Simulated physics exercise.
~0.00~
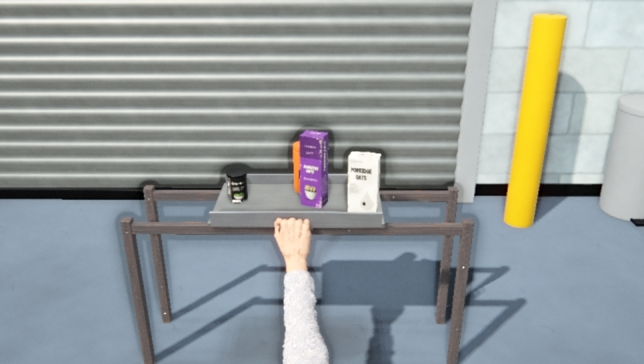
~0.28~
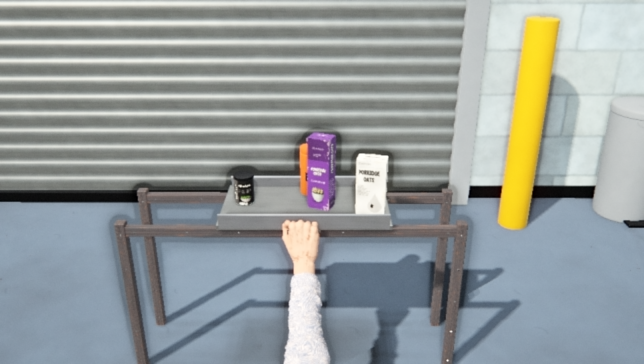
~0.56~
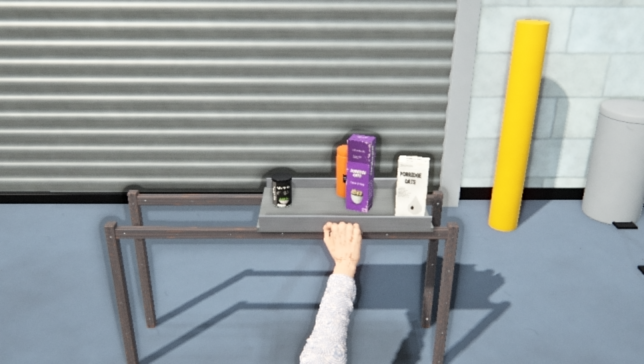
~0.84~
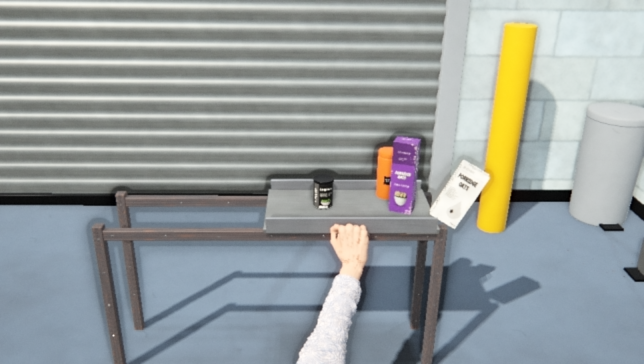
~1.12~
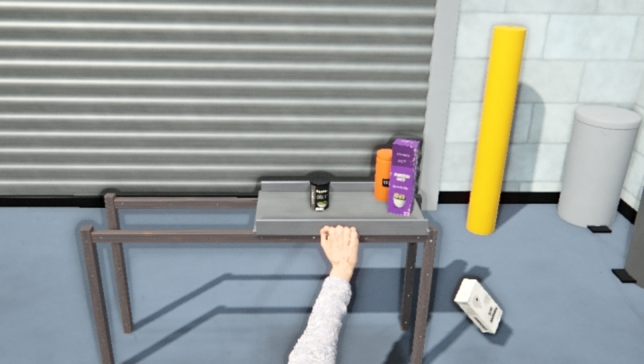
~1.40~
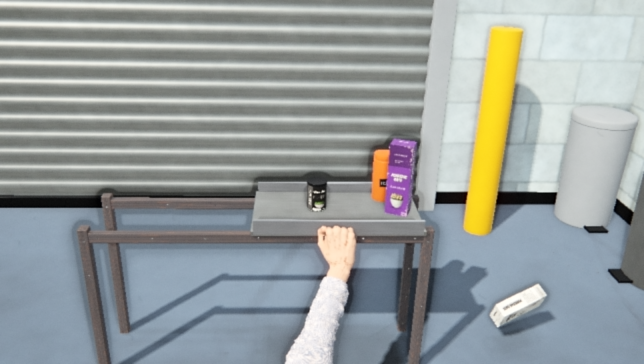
We see a hand slide a gray tray holding a black tin, an orange jar, a purple carton and a white carton rightward along a metal rack until it stops; the white carton tips off the right end and tumbles onto the floor, while the others stay upright on the tray.
